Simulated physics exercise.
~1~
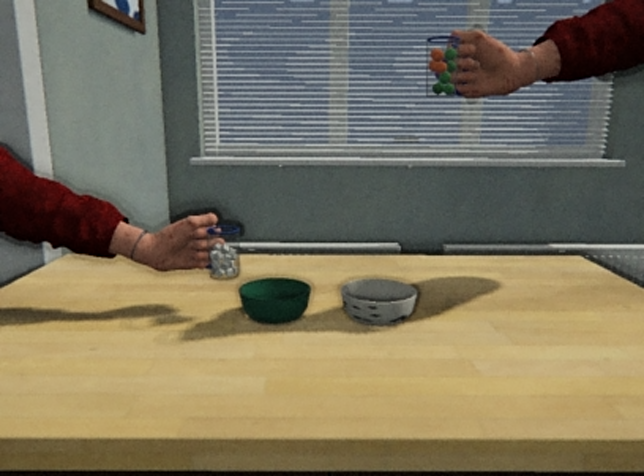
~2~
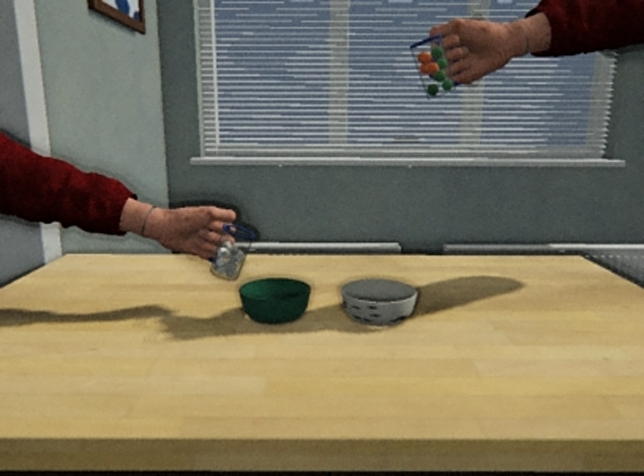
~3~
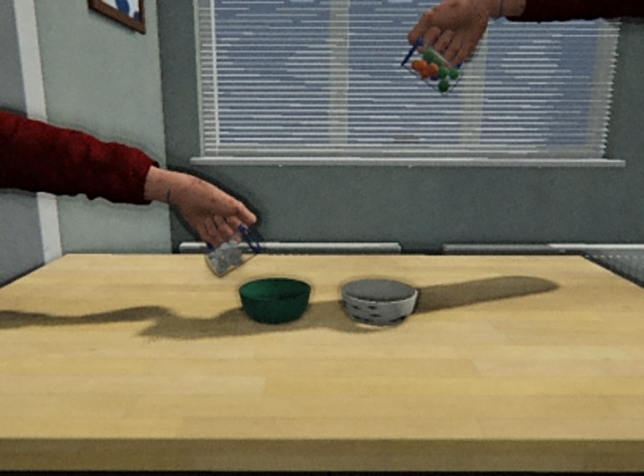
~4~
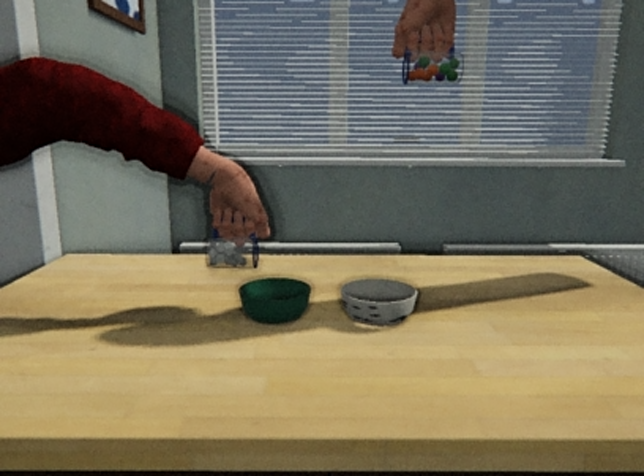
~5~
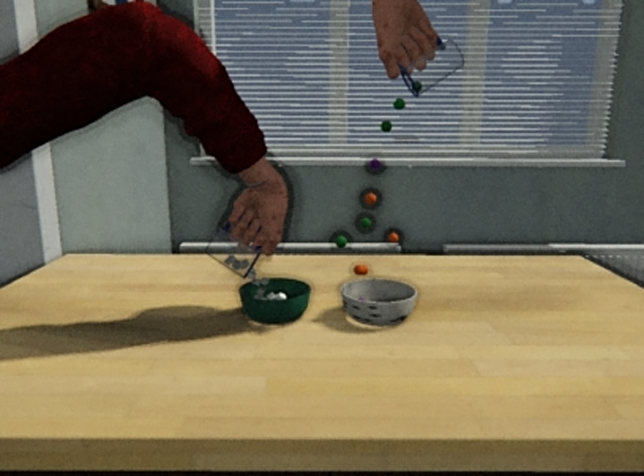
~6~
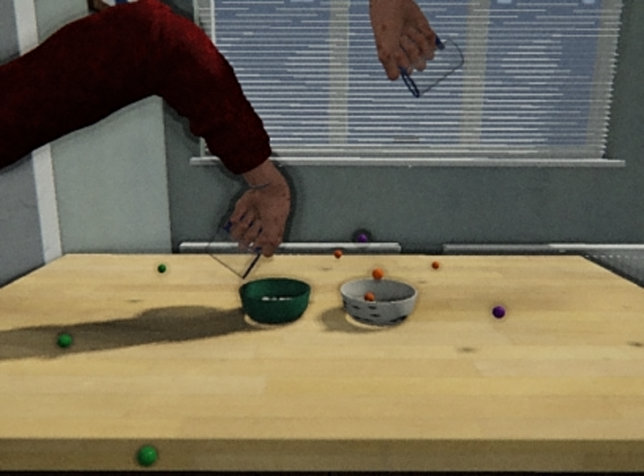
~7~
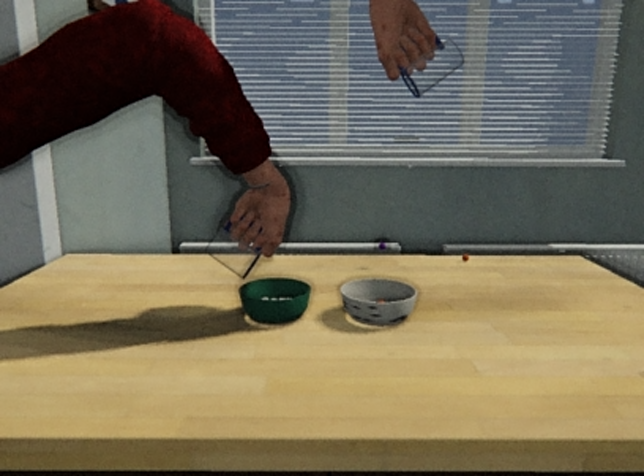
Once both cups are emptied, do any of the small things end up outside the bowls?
Yes, several of the coloured balls from the right cup bounce away from the grey bowl. The pale pieces from the left cup all stay in the green bowl.
